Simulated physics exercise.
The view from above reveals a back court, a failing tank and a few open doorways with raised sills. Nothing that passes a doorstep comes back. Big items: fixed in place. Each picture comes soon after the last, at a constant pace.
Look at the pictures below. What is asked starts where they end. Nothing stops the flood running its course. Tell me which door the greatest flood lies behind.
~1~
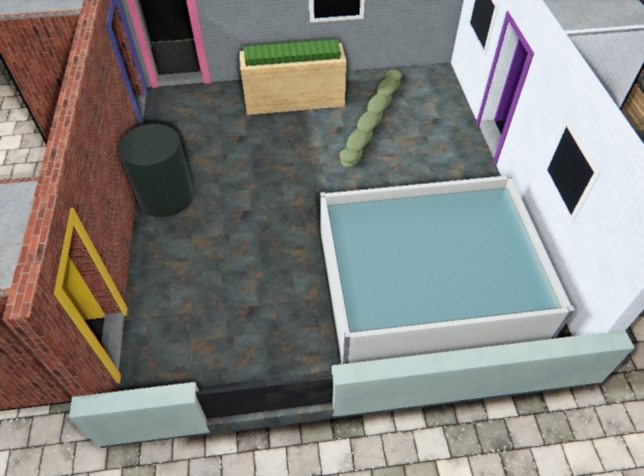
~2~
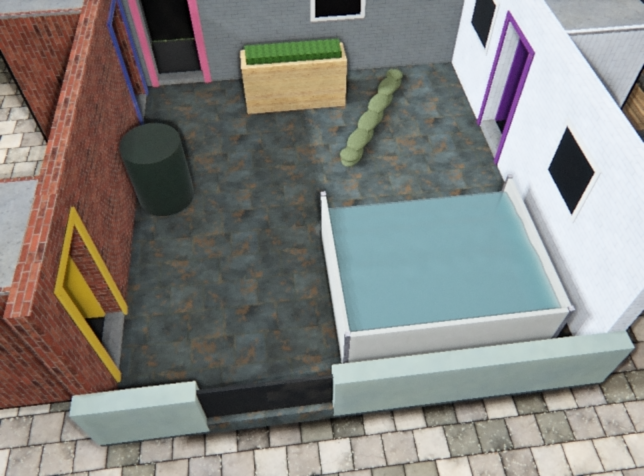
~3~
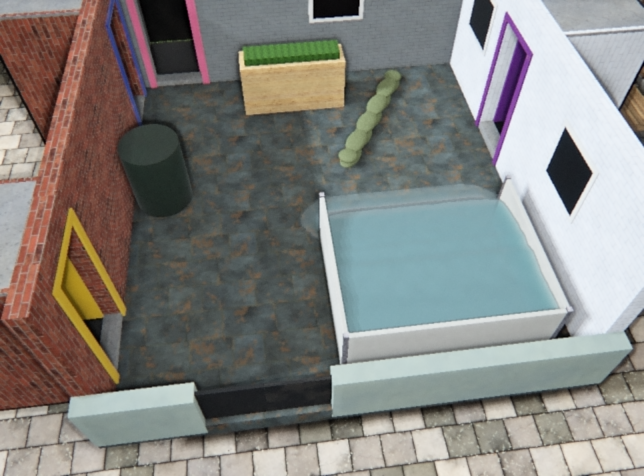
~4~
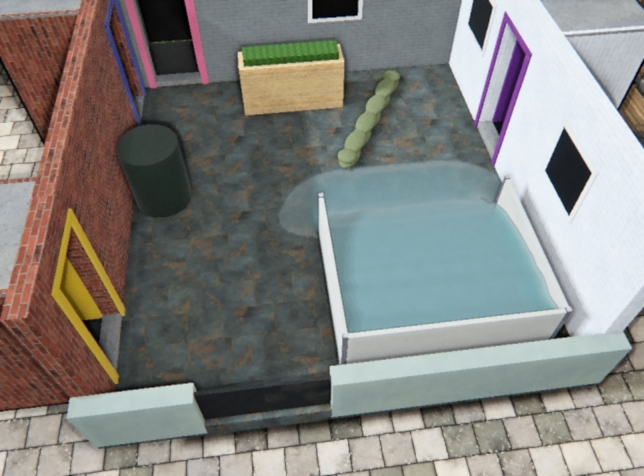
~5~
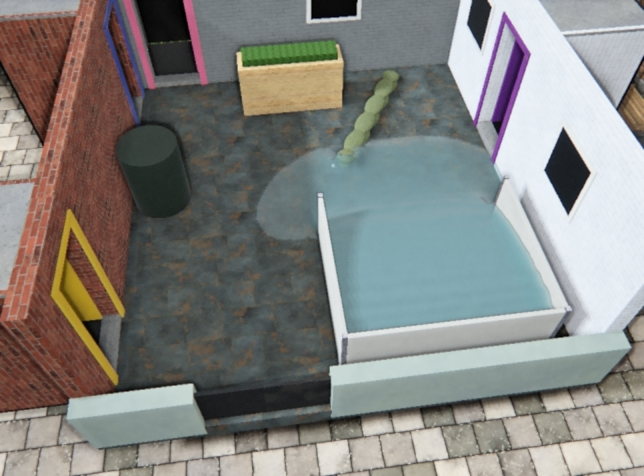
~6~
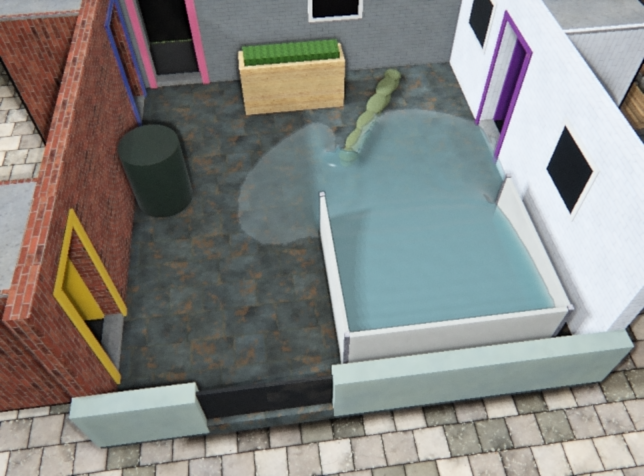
It lies behind the blue door.
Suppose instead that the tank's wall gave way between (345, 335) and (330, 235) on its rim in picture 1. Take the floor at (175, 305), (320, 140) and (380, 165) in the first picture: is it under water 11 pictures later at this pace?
The first spot is soaked through, the second is left untouched, the third is left untouched.
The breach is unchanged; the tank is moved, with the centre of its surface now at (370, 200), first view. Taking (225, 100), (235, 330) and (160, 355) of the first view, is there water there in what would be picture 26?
Log, spots in order: Taken by the flood / unwetted / unwetted.
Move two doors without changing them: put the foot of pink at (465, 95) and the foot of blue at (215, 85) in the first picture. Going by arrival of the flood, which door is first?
I'd pick the purple one.
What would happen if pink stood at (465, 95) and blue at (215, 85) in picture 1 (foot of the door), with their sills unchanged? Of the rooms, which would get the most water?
The pink-painted one takes in the most.
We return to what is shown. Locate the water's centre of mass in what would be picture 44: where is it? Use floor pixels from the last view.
Near (349, 193) in the last view.
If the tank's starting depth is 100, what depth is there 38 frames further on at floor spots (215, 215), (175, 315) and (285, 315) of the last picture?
About 16, 6, 0 %.
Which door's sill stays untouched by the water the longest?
I'd go with the one in yellow.
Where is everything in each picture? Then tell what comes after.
The tank at (436, 252) is whole and still, in the first picture.
The front is at (318, 233), out from the gap on the tank's far side, in the second picture.
Water pours out on the tank's far side and has run to (307, 217), in the third picture.
The front is at (289, 202), out from the gap on the tank's far side, in the fourth picture.
The front is at (275, 182), out from the gap on the tank's far side, in the fifth picture.
Water pours out on the tank's far side and has run to (430, 112), in the sixth picture.
A moment on, water covers 50 % of the floor; purple door a trickle in, pink door not reached, blue door not reached, yellow door not reached.
Next, water covers 60 % of the floor; purple door some in, pink door wet at the sill, nothing in, blue door a trickle in, yellow door not reached.
Then, water covers 65 % of the floor; purple door a lot in, pink door some in, blue door a lot in, yellow door not reached.
Later, water covers 85 % of the floor; purple door a lot in, pink door a lot in, blue door a lot in, yellow door wet at the sill, nothing in.
In the end, water covers 95 % of the floor; purple door a lot in, pink door a lot in, blue door a lot in, yellow door some in; the blue door has let in the most.
